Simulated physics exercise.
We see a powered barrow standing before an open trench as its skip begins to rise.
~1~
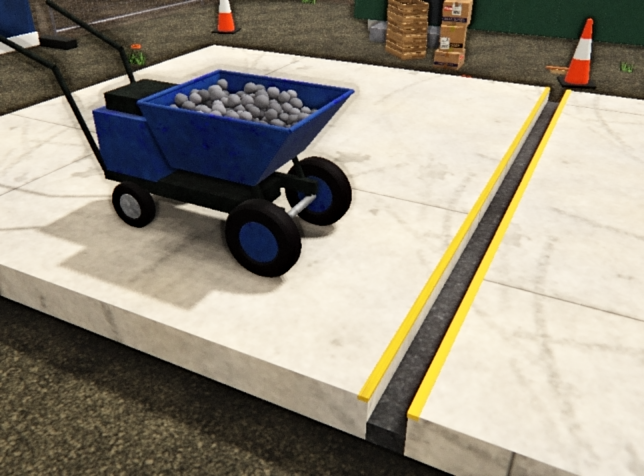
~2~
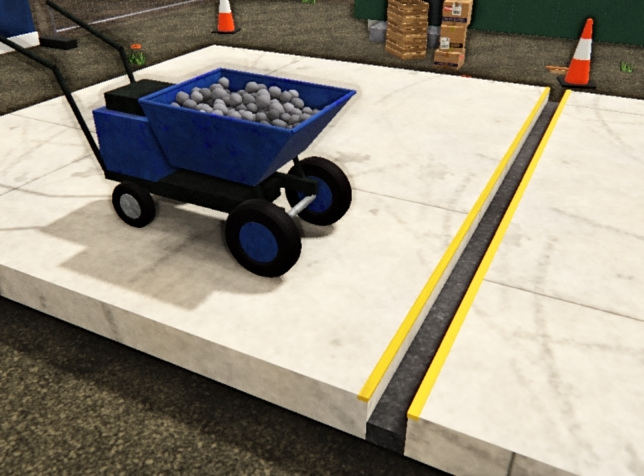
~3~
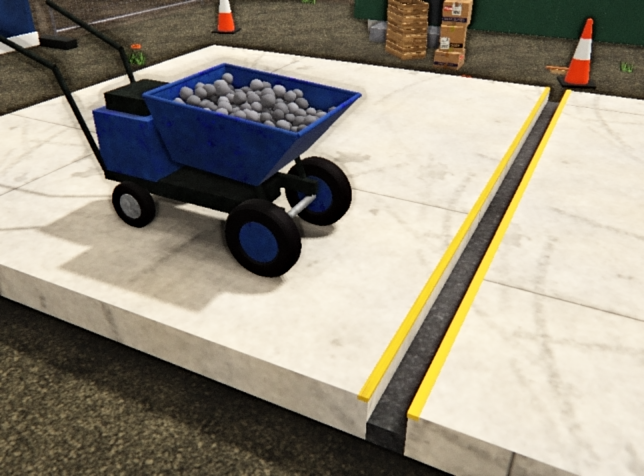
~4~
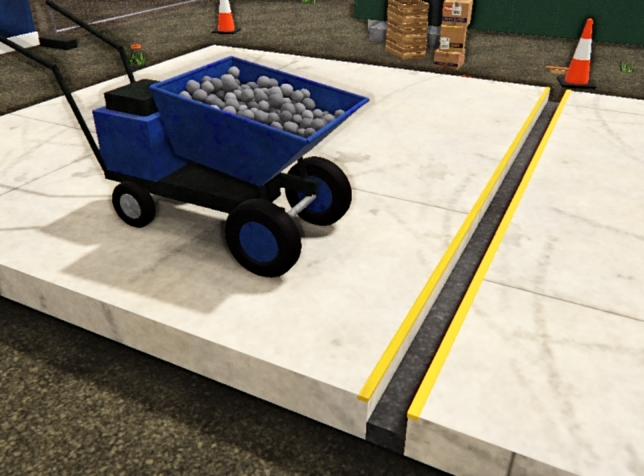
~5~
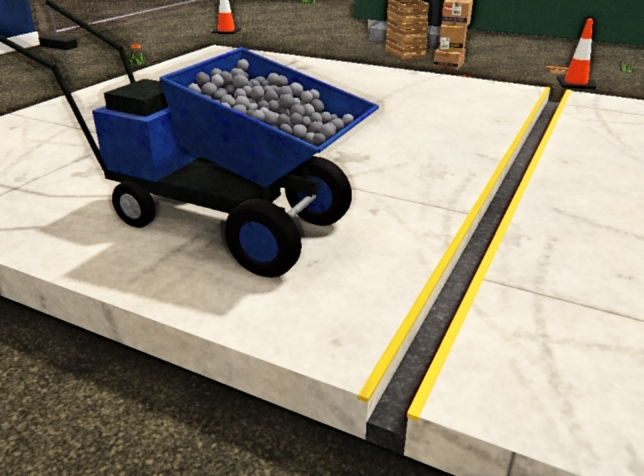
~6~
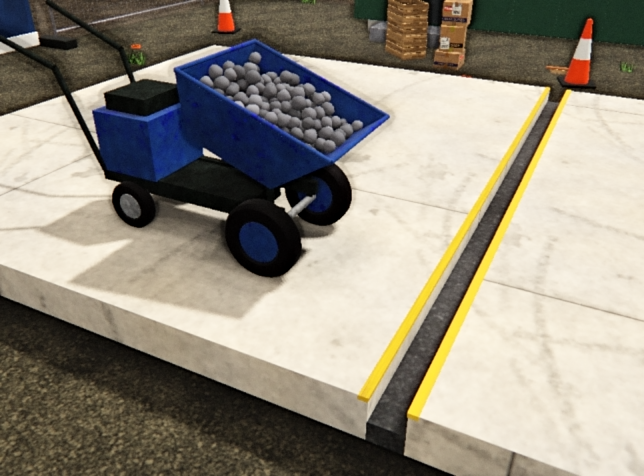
A blue powered barrow heaped with round grey cobbles stands at the left on a pale slab, seen from slightly above by a still camera. To its right a narrow dark trench edged in yellow crosses the slab, with orange cones and stacked boxes behind. The skip tilts gradually forward to the right, its back rising, while the wheels stay put and the cobbles remain inside.
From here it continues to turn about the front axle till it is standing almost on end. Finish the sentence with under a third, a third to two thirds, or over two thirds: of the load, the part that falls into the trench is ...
The part that falls into the trench is a third to two thirds.
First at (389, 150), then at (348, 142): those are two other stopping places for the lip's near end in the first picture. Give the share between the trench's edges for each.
Estimates, in order: 0 % then 20 %.
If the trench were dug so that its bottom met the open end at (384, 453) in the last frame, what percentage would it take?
Close to 50 per cent, I reckon.
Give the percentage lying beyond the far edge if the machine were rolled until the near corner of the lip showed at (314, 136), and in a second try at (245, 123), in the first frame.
In order: About 30 % and 0 %.
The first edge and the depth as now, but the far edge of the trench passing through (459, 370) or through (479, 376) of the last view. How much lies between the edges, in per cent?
Around 60 percent first, around 60 percent second.
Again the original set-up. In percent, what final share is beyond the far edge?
My estimate is around 15 percent.
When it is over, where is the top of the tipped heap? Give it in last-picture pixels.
Roughly (441, 257).
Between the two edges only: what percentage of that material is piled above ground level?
40 per cent, near enough.
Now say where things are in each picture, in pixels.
Lip of the skip (289, 131), level; top of the load (248, 102), round cobbles; first edge of the trench (392, 348); far edge (438, 363), the trench under half as wide as the skip, and about as deep as wide, in the first frame.
Lip of the skip (292, 133), tipped barely; top of the load (243, 111), in the second frame.
Lip of the skip (298, 136), tipped barely; top of the load (240, 98), in the third frame.
Lip of the skip (307, 142), tipped a little; top of the load (237, 96), in the fourth frame.
Lip of the skip (318, 151), tipped a little; top of the load (247, 92), in the fifth frame.
Lip of the skip (331, 162), tipped clearly; top of the load (242, 86); first edge of the trench (392, 348); far edge (438, 363), in the sixth frame.
Just after the last frame, skip tipped steeply; every one in the skip.
A moment on, skip tipped right over; roughly two thirds in the skip; about a tenth short of the trench; about a tenth in or heaped over the trench; just a few beyond it; just a few falling.
Further on, skip tipped right over; roughly a quarter in the skip; roughly a quarter short of the trench; roughly a third in or heaped over the trench; about a tenth beyond it.
When it is over, skip tipped right over; roughly a quarter in the skip; roughly a quarter short of the trench; roughly half in or heaped over the trench; about a tenth beyond it.
